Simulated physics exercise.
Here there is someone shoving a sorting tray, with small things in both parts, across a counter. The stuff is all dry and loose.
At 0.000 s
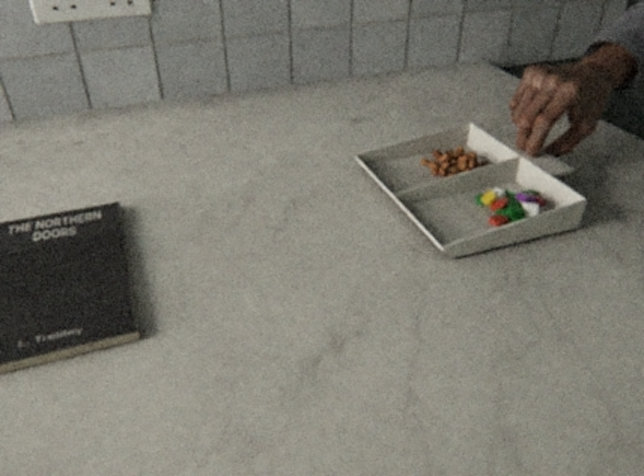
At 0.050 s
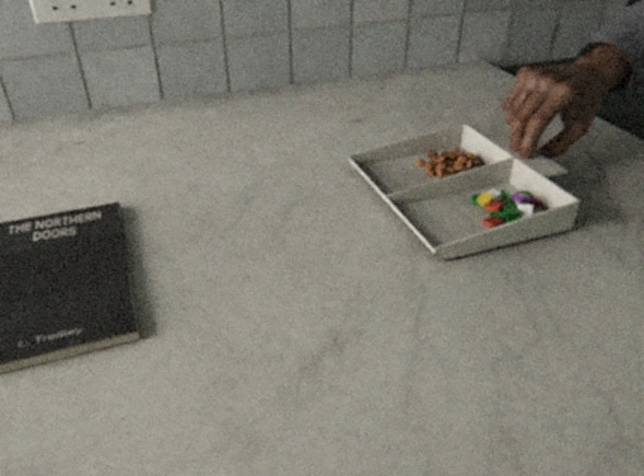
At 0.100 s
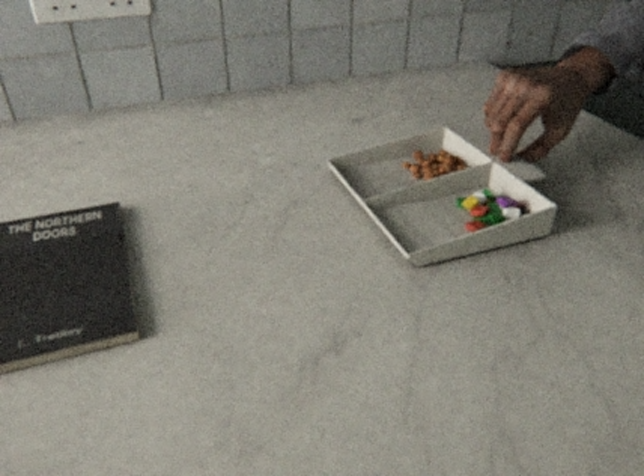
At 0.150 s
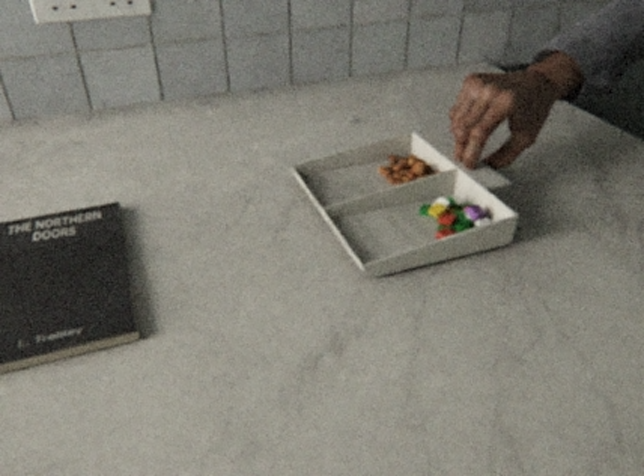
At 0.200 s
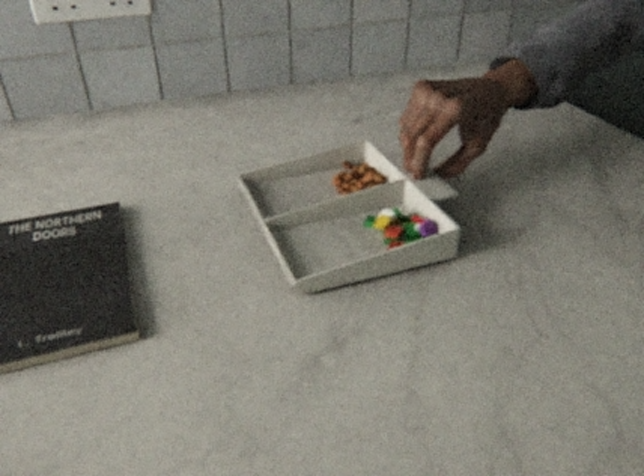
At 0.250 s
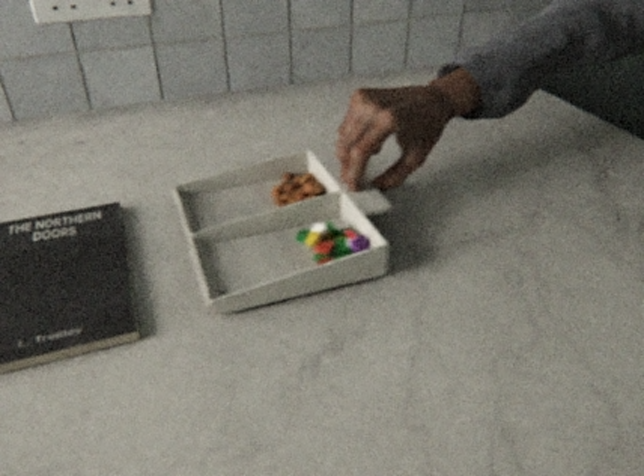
A hand pushes a divided tray of small loose pieces left across a counter toward a book.
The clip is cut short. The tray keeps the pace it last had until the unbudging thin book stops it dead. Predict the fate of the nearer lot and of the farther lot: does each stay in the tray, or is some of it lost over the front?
Prediction: The nearer lot partly goes over the front, the farther lot partly goes over the front.
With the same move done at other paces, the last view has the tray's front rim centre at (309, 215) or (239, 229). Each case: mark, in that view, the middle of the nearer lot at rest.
Lab note: Resting centre (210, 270) for the first pace, (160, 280) for the second.
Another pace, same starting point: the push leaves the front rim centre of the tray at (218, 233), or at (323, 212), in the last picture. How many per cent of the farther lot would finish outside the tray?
You'd see roughly 10 in a hundred the first time and roughly 0 in a hundred the next.
After 0.28 s, tray still sliding, front rim near (155, 246); nearer lot all inside; farther lot all inside.
After 0.41 s, tray stopped at the thin book; nearer lot about a quarter out of the tray; farther lot a small part out of the tray.
After 0.62 s, tray stopped at the thin book; nearer lot about a third out of the tray; farther lot about a quarter out of the tray.
At rest (1.0 s), tray stopped at the thin book; nearer lot about a third out of the tray; farther lot about a quarter out of the tray.
